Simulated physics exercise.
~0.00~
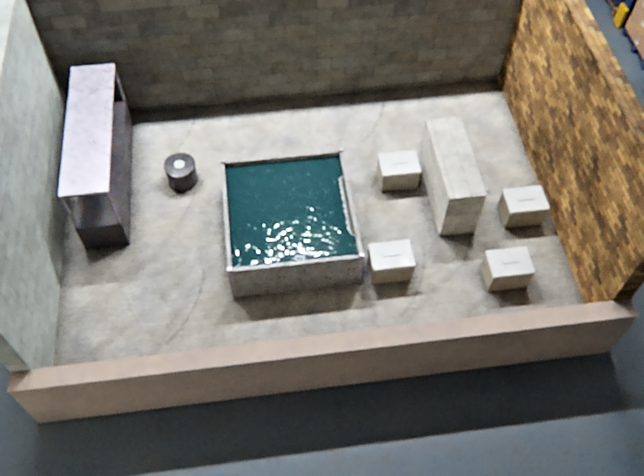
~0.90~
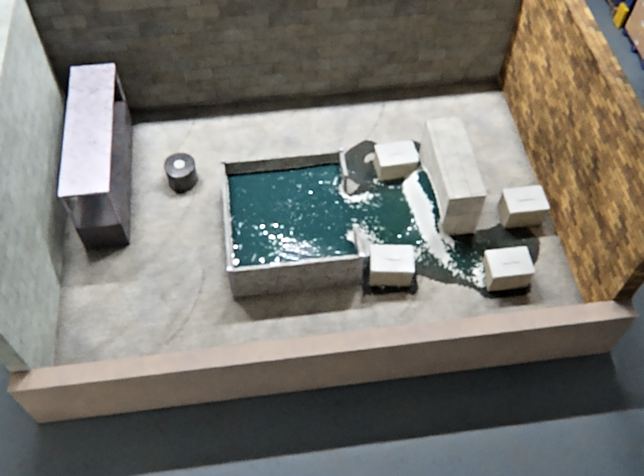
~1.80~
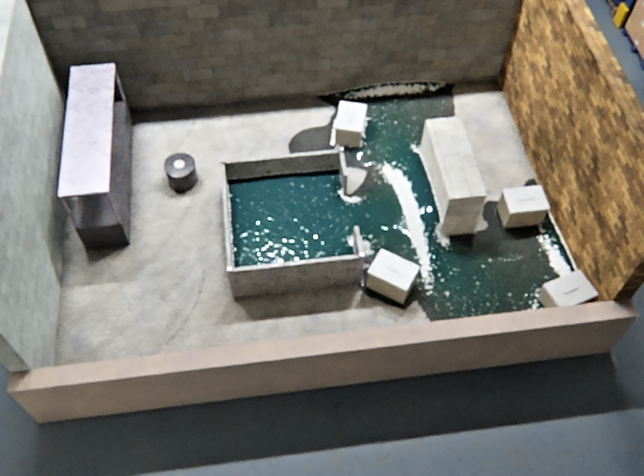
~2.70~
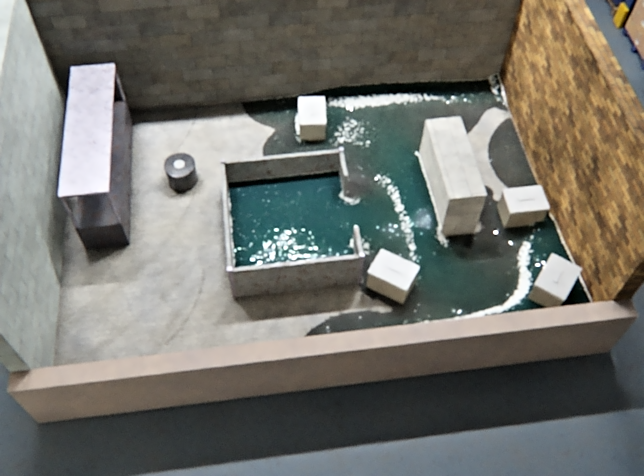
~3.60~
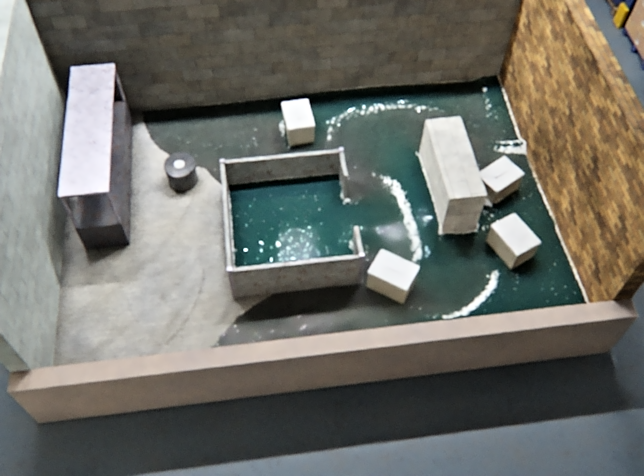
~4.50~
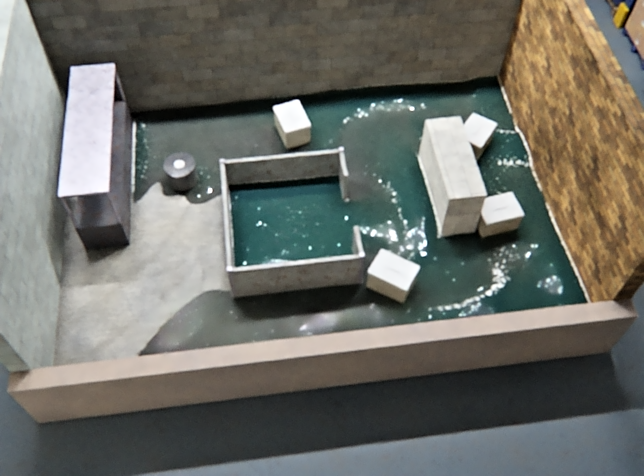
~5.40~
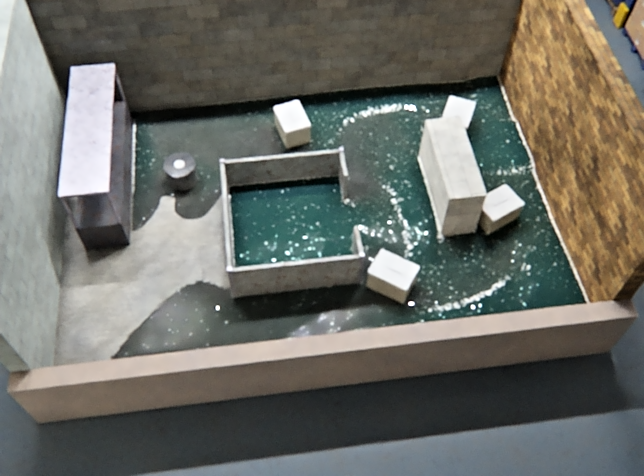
A grey-walled tank of dark green water stands at the centre of a pale-floored hall seen from above, with a tall grey open-sided unit and a small dark tub at left, and a long pale block among four white chests at right. The tank's right side opens and water pours out around the chests. It spreads to the back and right walls, carrying one chest back and left and another toward the near right corner. The flood creeps leftward past the tub as the two right-hand chests drift backward around the block. Finally, water covers most of the floor, leaving a dry patch at left.
